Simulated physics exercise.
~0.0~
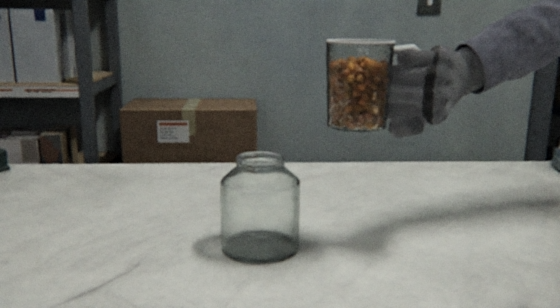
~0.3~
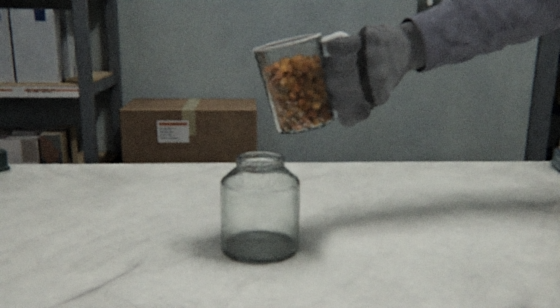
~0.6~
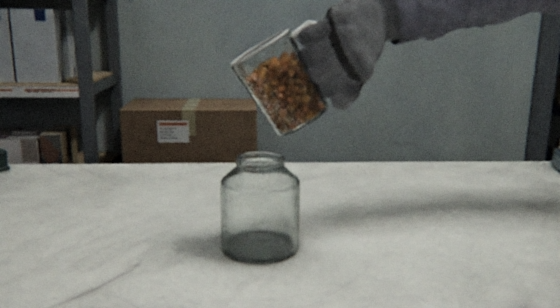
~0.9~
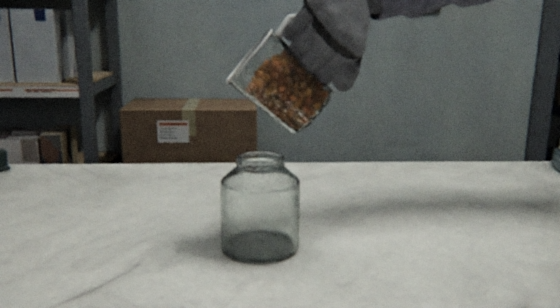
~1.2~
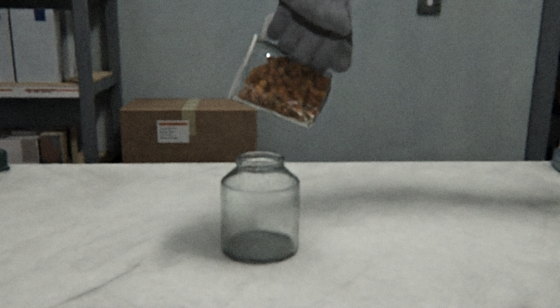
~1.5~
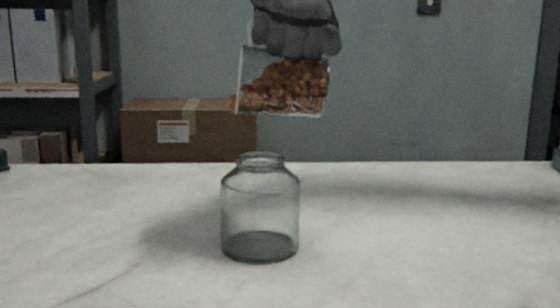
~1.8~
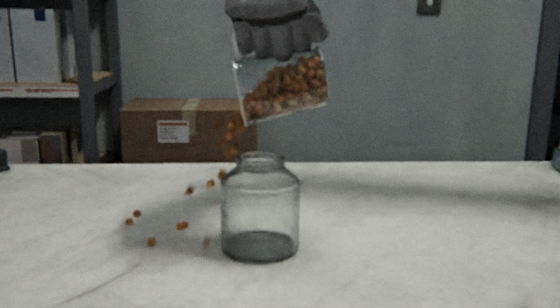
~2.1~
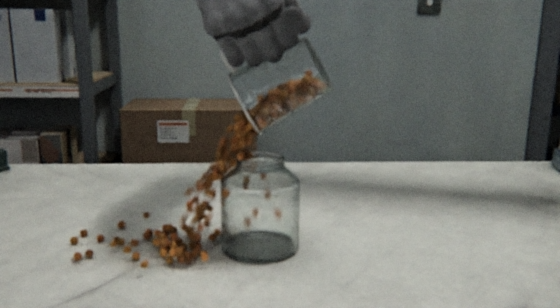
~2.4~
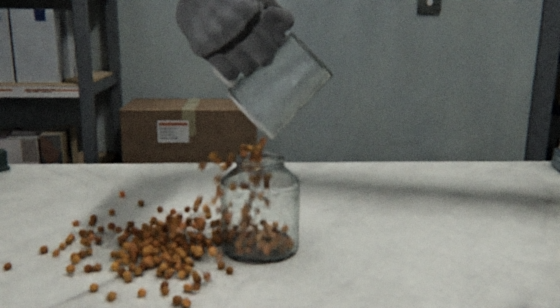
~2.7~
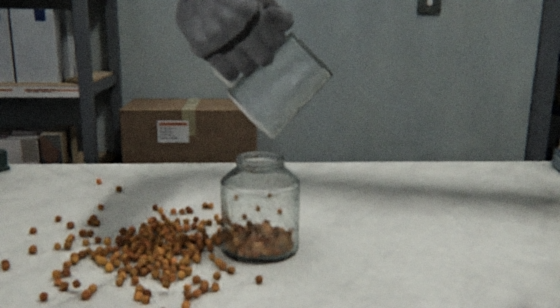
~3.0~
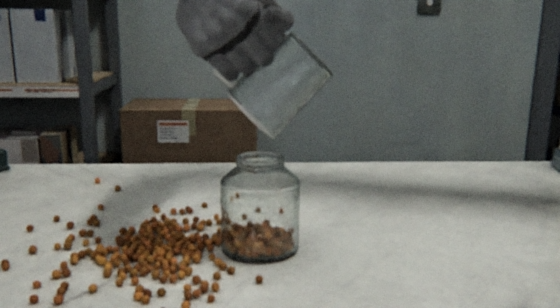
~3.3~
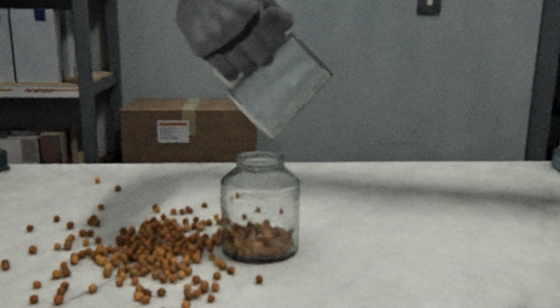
A gloved hand in a grey sleeve holds a clear cup of orange-brown roasted chickpeas above a pale marble-like table, seen from the front by a still camera. An open, empty glass jar stands on the table, with a cardboard box and dark shelf behind at left. The hand brings the cup left over the jar and tips it onto its side. A few chickpeas drop out, then a thick stream pours, much of it missing the jar's left side. The upturned cup ends empty, with most chickpeas scattered at left and a smaller heap inside the jar.
